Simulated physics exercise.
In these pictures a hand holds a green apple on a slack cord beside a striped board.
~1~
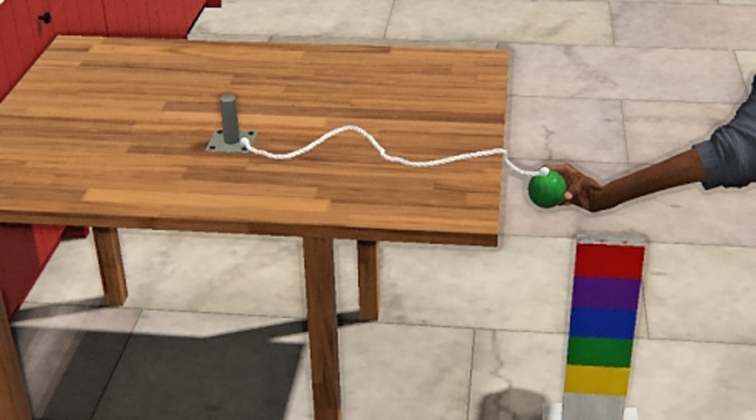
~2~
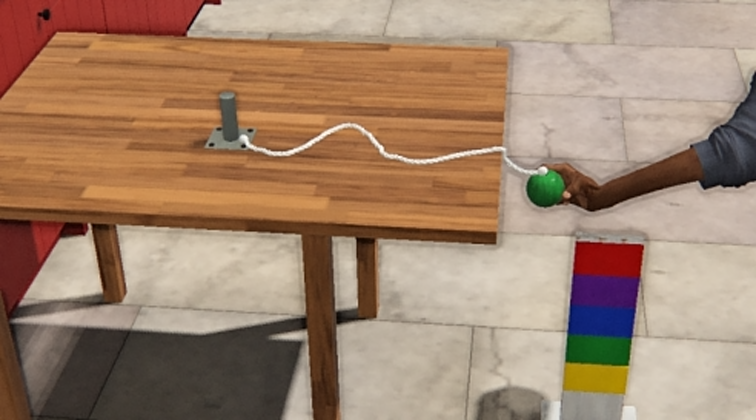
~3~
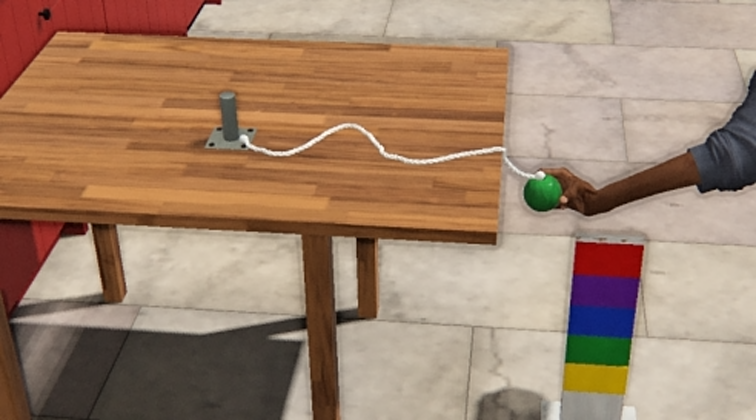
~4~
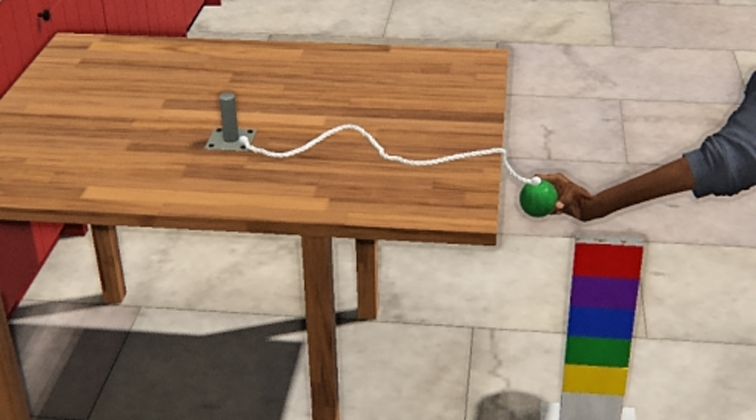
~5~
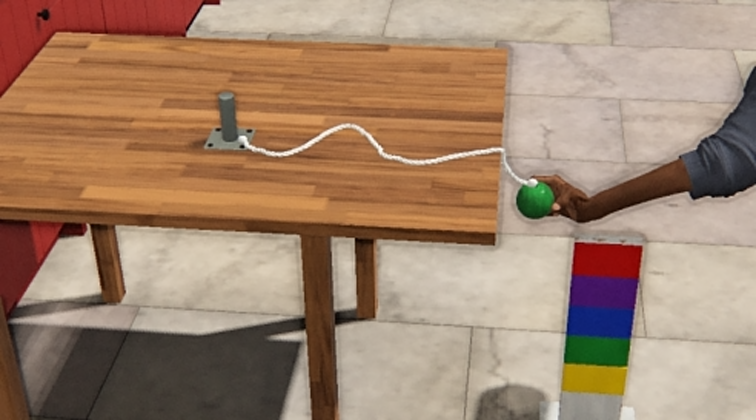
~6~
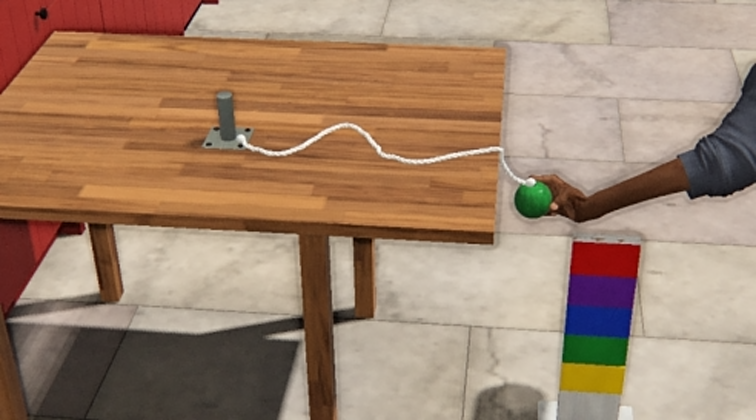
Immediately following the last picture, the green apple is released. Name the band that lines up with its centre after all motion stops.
Purple.
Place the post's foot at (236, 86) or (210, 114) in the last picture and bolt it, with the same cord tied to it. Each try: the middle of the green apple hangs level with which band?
Case by case: Red, then red.
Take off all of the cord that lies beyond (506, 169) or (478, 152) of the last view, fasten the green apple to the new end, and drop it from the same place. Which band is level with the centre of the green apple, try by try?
Per try - 1: Red; 2: None, it hangs higher.
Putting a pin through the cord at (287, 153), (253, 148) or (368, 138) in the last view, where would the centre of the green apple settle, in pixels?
It comes to rest around (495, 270), (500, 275) and (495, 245) respectively.
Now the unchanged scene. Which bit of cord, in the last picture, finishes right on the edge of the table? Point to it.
At (421, 162).
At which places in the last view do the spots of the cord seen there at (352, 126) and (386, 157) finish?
The first finishes about (391, 143) and the second about (465, 146).
Soon after, apple near (517, 280); level with purple.
After that, apple near (479, 271); level with purple.
And then, apple near (484, 280); level with purple.
In the end, apple near (500, 282); level with purple. Its middle rests at the purple band.
